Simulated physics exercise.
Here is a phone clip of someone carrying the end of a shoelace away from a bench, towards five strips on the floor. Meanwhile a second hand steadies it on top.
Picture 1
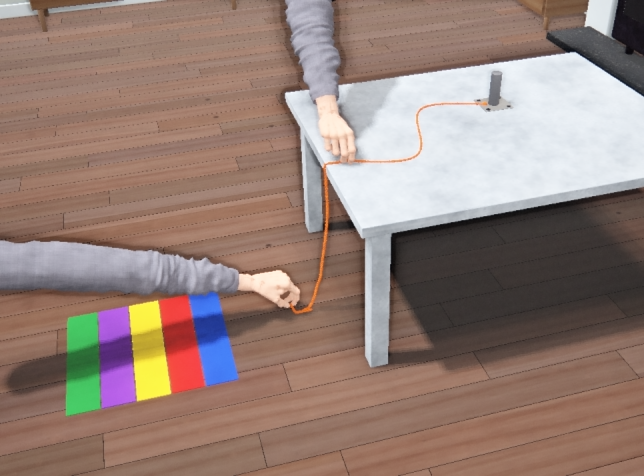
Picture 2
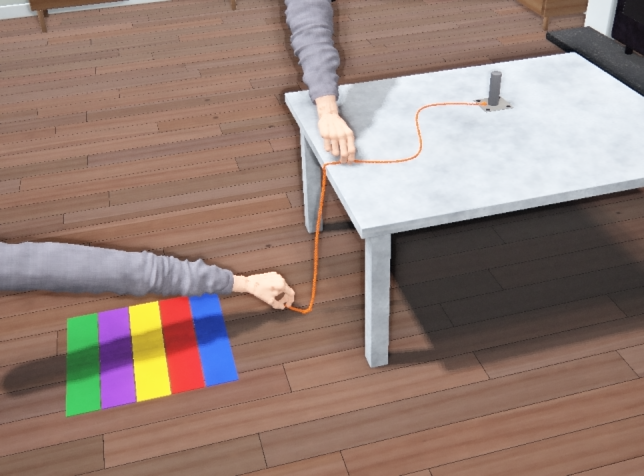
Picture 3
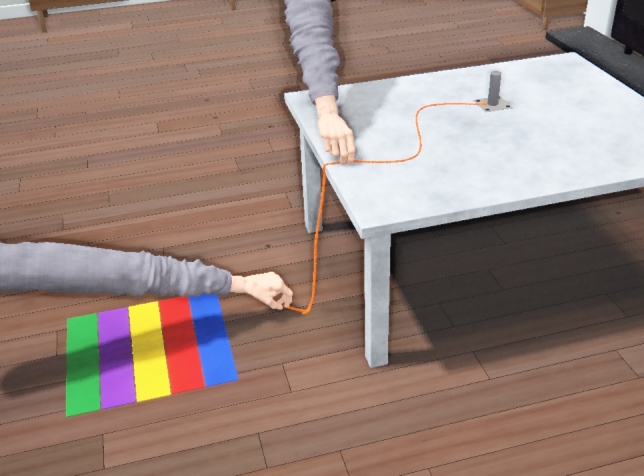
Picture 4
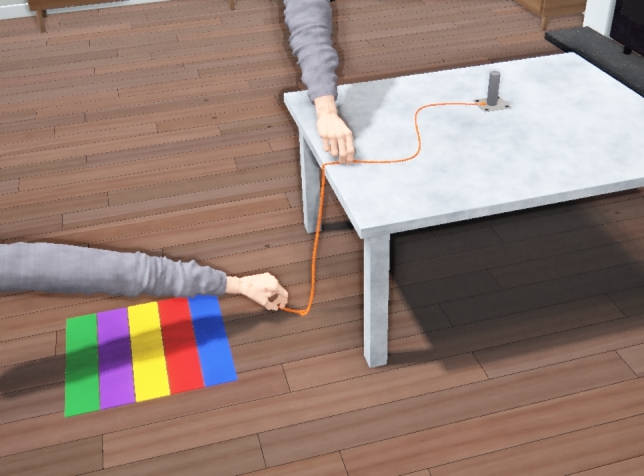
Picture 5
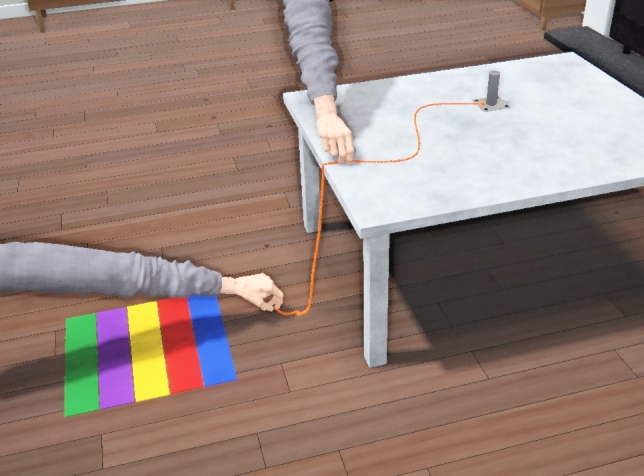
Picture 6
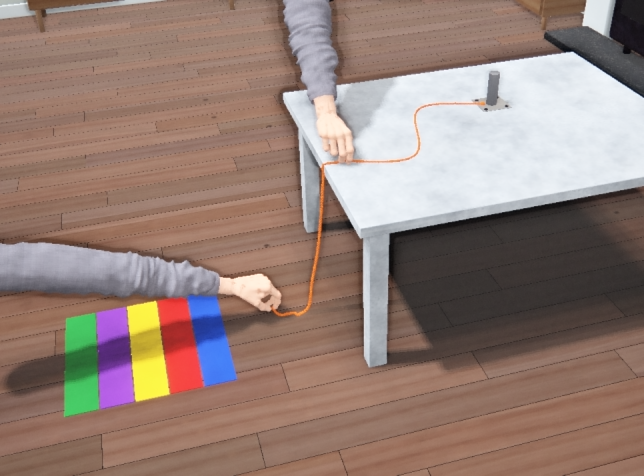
A hand drawing the end of an orange shoelace slightly leftward near coloured floor strips, another hand resting on the bench edge.
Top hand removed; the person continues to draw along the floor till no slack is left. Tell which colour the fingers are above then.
They are above purple.
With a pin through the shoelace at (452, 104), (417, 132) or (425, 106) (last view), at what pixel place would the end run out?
Estimated pixels in sequence: (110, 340), (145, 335) and (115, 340).
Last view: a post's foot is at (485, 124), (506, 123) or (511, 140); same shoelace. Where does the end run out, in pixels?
It works out at around (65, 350), (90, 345) and (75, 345) for the three tries.
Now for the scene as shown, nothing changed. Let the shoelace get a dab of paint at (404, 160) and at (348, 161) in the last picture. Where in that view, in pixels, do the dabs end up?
Result - first point (329, 151), second point (286, 186).
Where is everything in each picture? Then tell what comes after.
End (291, 304); blue (219, 364); red (185, 371); yellow (152, 378); purple (118, 386); green (83, 393), in the first picture.
End (285, 305); shoelace through (453, 104) (417, 125) (410, 159) (331, 164) (317, 231) (314, 292), in the second picture.
End (283, 306), in the third picture.
End (279, 306); shoelace through (452, 104) (416, 125) (409, 159) (330, 164) (318, 231) (313, 292), in the fourth picture.
End (274, 307), in the fifth picture.
End (272, 307); shoelace through (451, 104) (415, 124) (408, 159) (329, 164) (320, 230) (311, 292), in the sixth picture.
Soon after, end near (169, 328); over red.
Then, end near (128, 336); over yellow.
At full stretch, end near (104, 341); over purple. It gets as far as the purple strip.
